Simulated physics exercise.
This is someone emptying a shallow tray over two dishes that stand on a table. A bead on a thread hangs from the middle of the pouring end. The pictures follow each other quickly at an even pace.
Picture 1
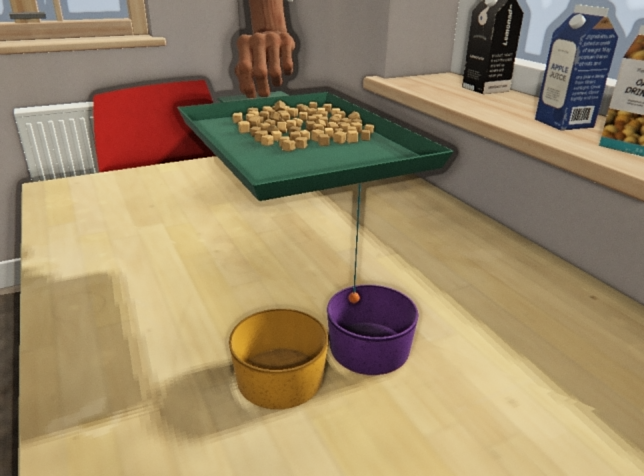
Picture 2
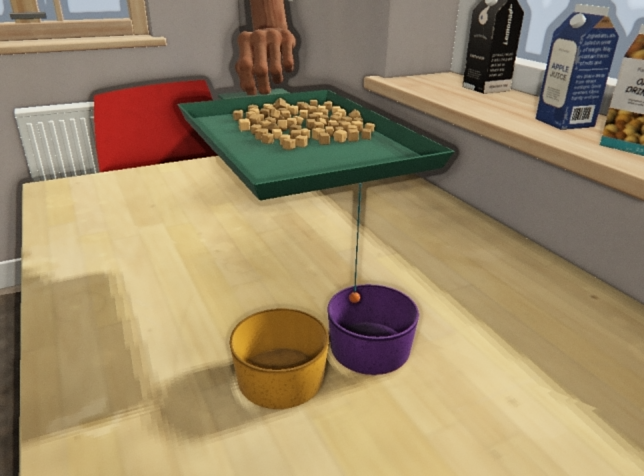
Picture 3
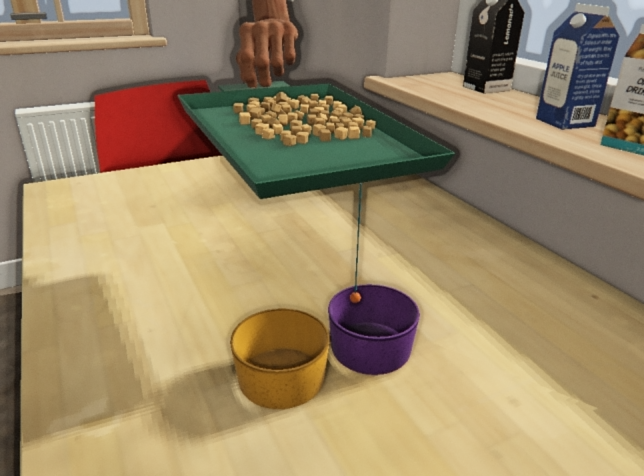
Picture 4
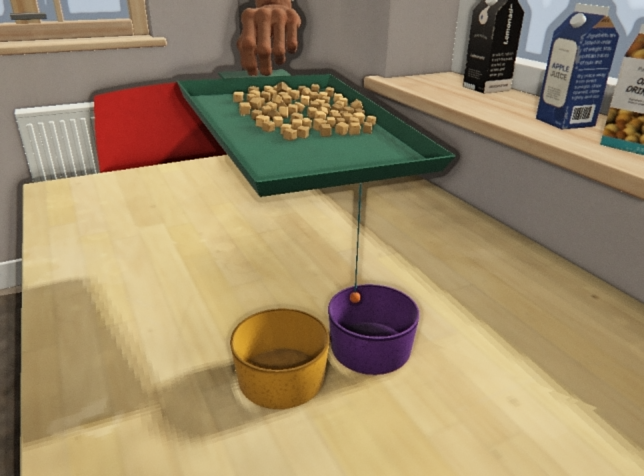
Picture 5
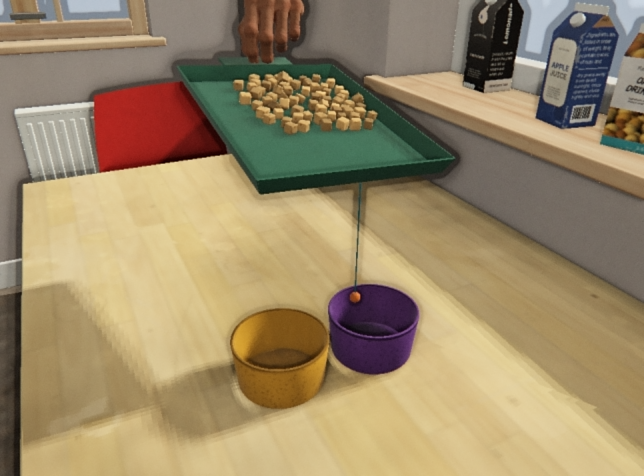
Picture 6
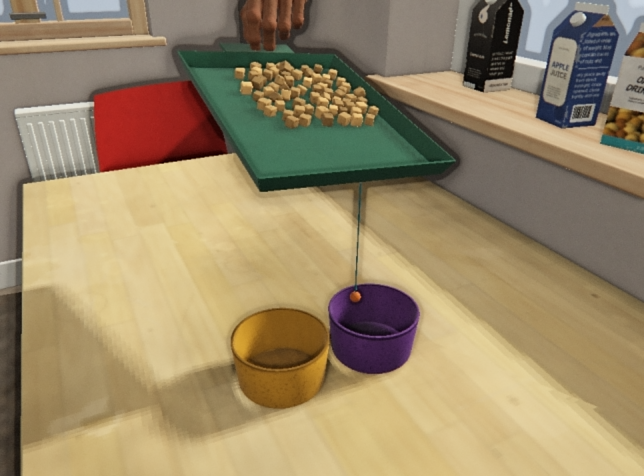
A hand held a green tray of small wooden cubes above an orange dish and a purple dish on a table, then gradually raised its back end, tilting the tray slightly toward the right corner.
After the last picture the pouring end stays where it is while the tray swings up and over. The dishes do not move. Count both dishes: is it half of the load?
They take only the smaller part between them.
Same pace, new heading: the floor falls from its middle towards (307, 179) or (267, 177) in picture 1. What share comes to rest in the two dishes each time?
About 60 and 80 per cent.
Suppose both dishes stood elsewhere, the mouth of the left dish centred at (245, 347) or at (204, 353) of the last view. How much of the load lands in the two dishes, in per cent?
About 0 and 0 per cent.
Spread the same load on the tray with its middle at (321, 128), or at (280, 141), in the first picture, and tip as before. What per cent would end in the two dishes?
The first gives 20 %, the second 30 %.
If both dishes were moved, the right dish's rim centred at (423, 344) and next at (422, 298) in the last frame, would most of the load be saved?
One: The smaller part. Two: Over half.
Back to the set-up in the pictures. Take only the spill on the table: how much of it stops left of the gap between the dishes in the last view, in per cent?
Roughly 0 in a hundred.
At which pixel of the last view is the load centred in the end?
Close to (446, 340).
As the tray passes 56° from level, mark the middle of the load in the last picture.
Around (407, 151).
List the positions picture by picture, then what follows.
Corners of the pouring end (259, 181) and (444, 150), level; middle of the load (297, 123), small wooden cubes; left dish (299, 385); right dish (395, 352); bead on its thread (354, 298), in the first frame.
Corners of the pouring end (259, 180) and (445, 150), level; middle of the load (297, 121), in the second frame.
Corners of the pouring end (260, 179) and (446, 151), tipped barely, lowest at the right corner; middle of the load (298, 115), in the third frame.
Corners of the pouring end (261, 177) and (446, 154), tipped a little, lowest at the right corner; middle of the load (299, 107), in the fourth frame.
Corners of the pouring end (262, 175) and (446, 156), tipped a little, lowest at the right corner; middle of the load (299, 99), in the fifth frame.
Corners of the pouring end (263, 173) and (447, 158), tipped a little, lowest at the right corner; middle of the load (301, 90); left dish (300, 385); right dish (397, 351), in the sixth frame.
Just after the last frame, tray tipped steeply; almost all on the tray; about a tenth in the air.
A moment on, tray tipped right over; roughly two thirds on the tray; about a tenth in the right dish; roughly a quarter outside both; just a few in the air.
Further on, tray tipped past a quarter turn; roughly a quarter in the right dish; the larger part outside both.
When it is over, tray tipped past a quarter turn; not one in the left dish; roughly a quarter in the right dish; the larger part outside both.
